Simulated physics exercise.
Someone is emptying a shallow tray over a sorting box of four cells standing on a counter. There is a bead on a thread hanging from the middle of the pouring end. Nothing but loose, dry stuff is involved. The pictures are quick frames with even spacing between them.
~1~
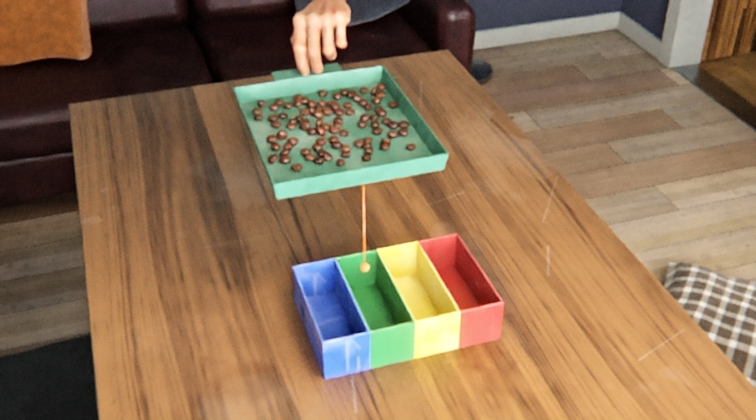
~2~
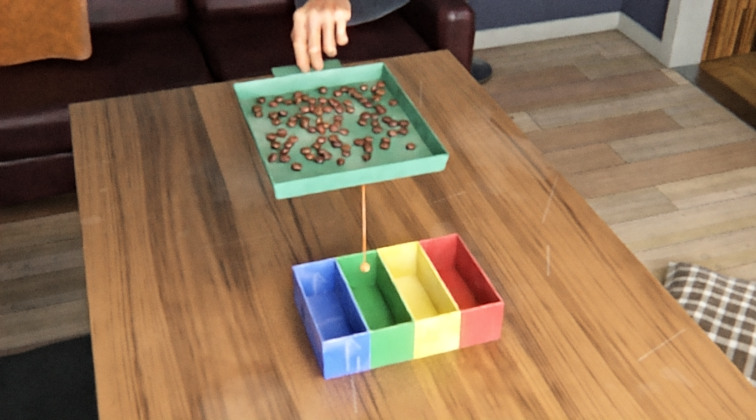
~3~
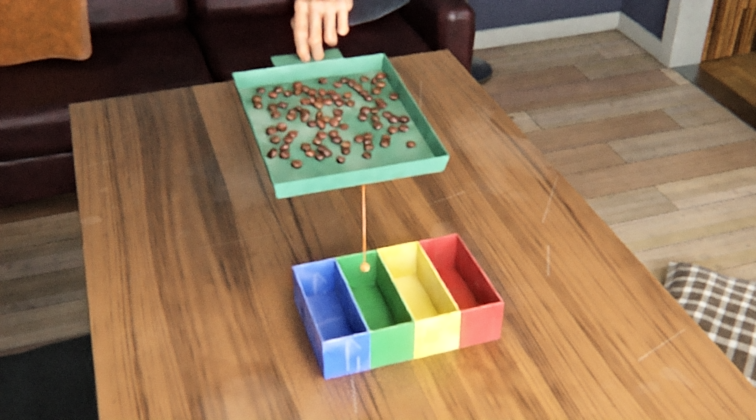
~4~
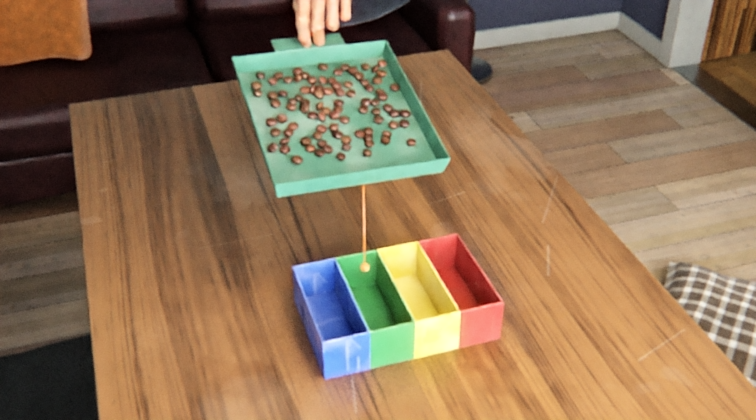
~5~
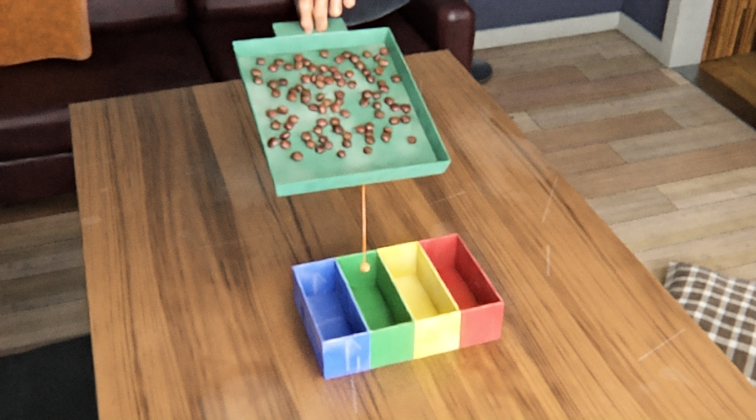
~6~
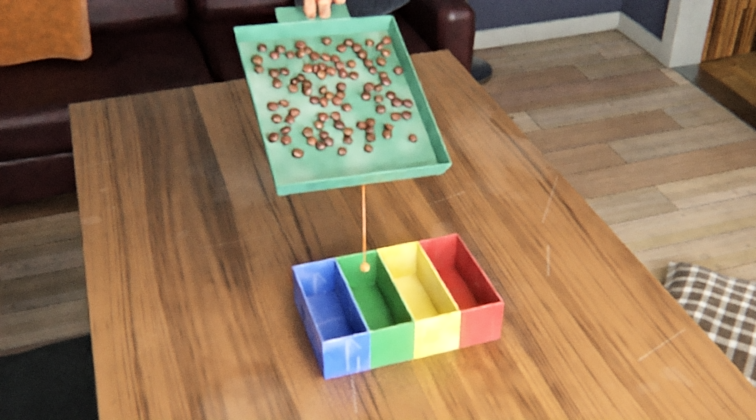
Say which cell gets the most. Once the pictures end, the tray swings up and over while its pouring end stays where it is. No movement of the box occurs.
Yellow.
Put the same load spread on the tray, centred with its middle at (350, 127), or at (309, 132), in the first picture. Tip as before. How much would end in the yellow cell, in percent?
Estimate: 50 % first, 30 % second.
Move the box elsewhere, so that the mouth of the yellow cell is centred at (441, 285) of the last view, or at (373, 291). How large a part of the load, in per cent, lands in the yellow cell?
40 and 20 in a hundred.
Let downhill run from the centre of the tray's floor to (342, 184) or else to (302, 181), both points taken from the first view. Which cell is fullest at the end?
Case 1 goes to the blue cell, case 2 to the cell in blue.
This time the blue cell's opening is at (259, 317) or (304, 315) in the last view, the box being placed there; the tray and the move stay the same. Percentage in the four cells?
Near 50 and 90 percent respectively.
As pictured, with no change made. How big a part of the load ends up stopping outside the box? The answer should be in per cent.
Share: Approx. 10 %.
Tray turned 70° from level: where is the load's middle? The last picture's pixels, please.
I'd put the middle close to (392, 171).
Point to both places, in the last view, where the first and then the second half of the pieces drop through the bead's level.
(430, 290) first, (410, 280) later.
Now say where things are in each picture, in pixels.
In the first picture, corners of the pouring end near (276, 182) and (444, 152), level; middle of the load near (326, 127), flat chocolate drops; bead on its thread near (365, 267); blue cell near (347, 352); green cell near (392, 341); yellow cell near (437, 331); red cell near (480, 321).
In the second picture, corners of the pouring end near (277, 182) and (444, 153), level; middle of the load near (326, 125).
In the third picture, corners of the pouring end near (277, 182) and (445, 154), tipped barely, lowest at the right corner; middle of the load near (326, 119).
In the fourth picture, corners of the pouring end near (278, 182) and (446, 157), tipped a little, lowest at the right corner; middle of the load near (326, 111).
In the fifth picture, corners of the pouring end near (279, 182) and (447, 159), tipped clearly, lowest at the right corner; middle of the load near (327, 103).
In the sixth picture, corners of the pouring end near (280, 183) and (447, 161), tipped clearly, lowest at the right corner; middle of the load near (329, 96); blue cell near (347, 352); green cell near (392, 341); yellow cell near (437, 331); red cell near (480, 321).
Shortly afterwards, tray tipped steeply; all but a few on the tray; only a few falling or outside the box.
Next, tray tipped past a quarter turn; near half on the tray; near a quarter in the yellow cell; a little in the red cell; a little in the green cell; only a few in the blue cell; near a quarter falling or outside the box.
Some moments later, tray tipped past a quarter turn; near a third in the yellow cell; near a quarter in the green cell; near a quarter in the red cell; a little in the blue cell; a little falling or outside the box.
In the end, tray tipped past a quarter turn; near a third in the yellow cell; near a quarter in the green cell; near a quarter in the red cell; a little in the blue cell; a little outside the box.
